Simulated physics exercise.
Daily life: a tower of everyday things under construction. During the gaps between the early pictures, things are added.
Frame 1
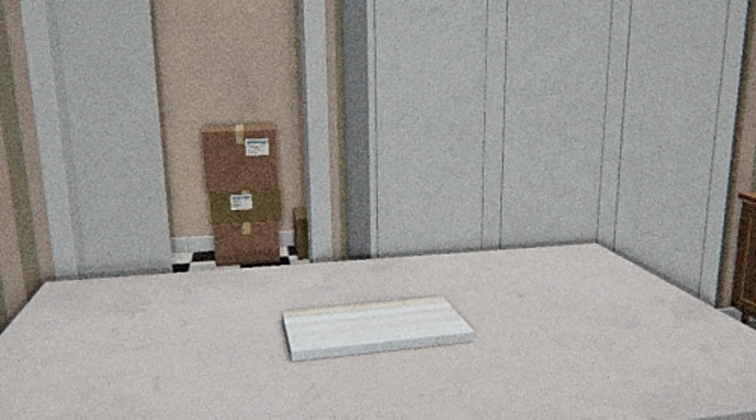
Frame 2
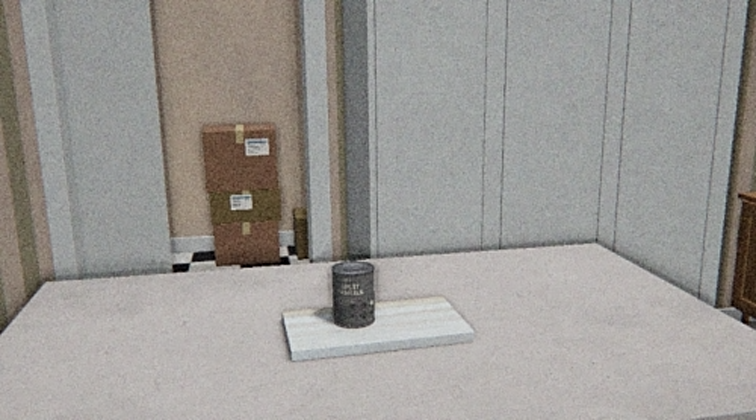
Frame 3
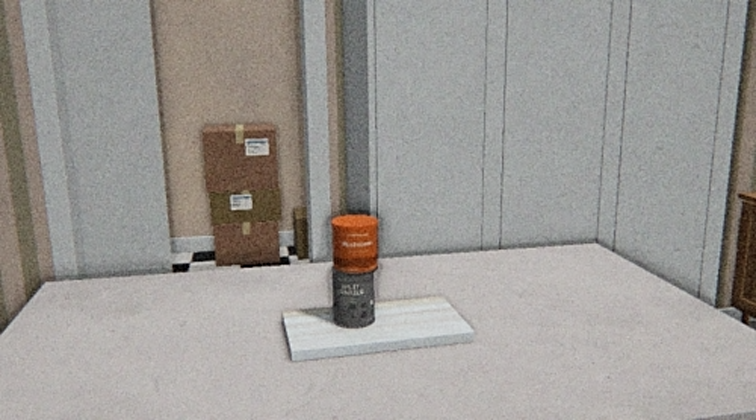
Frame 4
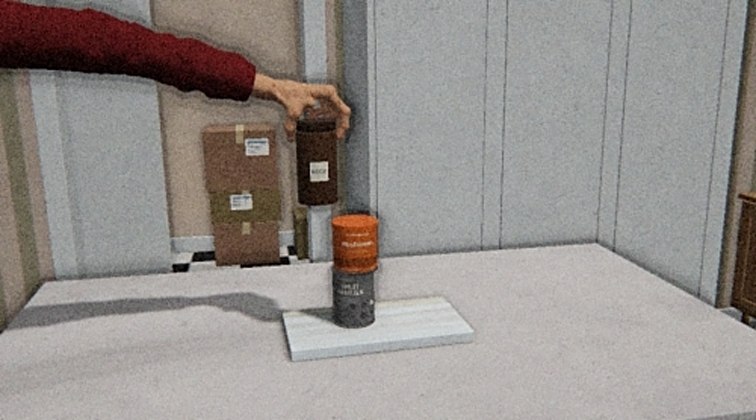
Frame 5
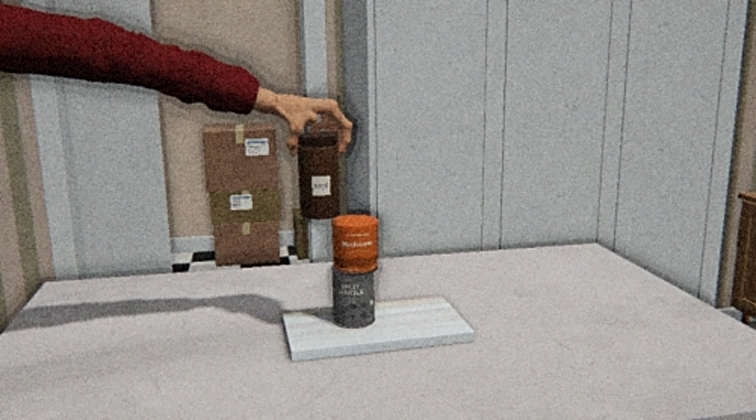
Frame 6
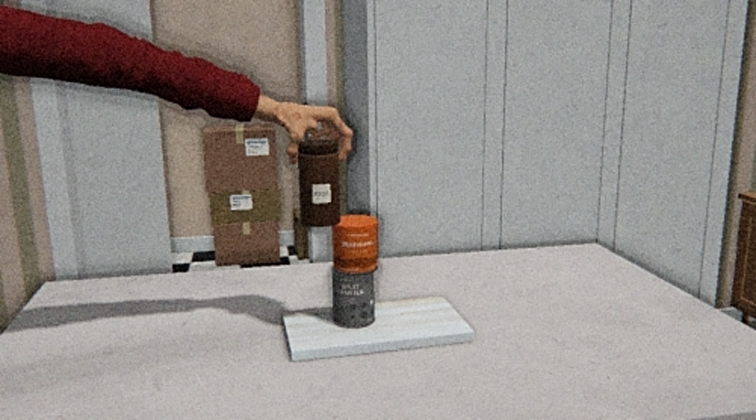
Grey pot and orange pot appearing stacked on a white board, then a red-sleeved arm lowering a brown jar onto them.
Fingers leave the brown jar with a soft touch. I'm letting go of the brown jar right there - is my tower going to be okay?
The pile does not stay together.
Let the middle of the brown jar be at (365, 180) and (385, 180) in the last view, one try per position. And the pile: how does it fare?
The pile remains standing the first time and collapses the second time.
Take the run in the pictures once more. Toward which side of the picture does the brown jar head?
It goes leftward.
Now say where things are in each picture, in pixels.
In the first frame, the last thing is not in view yet; white board (374, 326).
In the second frame, the last thing is not in view yet; grey pot (353, 294).
In the third frame, the last thing is not in view yet; orange pot (355, 245).
The fourth frame shows still above its spot; brown jar (317, 162); white board (374, 326).
The fifth frame shows still above its spot; brown jar (319, 175); grey pot (353, 294).
The sixth frame shows set down, still held; brown jar (319, 183); orange pot (355, 245).
Then, 0.40 s after the last picture, brown jar now fallen.
Then, 0.50 s after the last picture, things are still on the move.
At rest, fallen, brown jar; the other 3 in place. Seen from the same camera at the end, brown jar near (264, 325). The pile gives way.
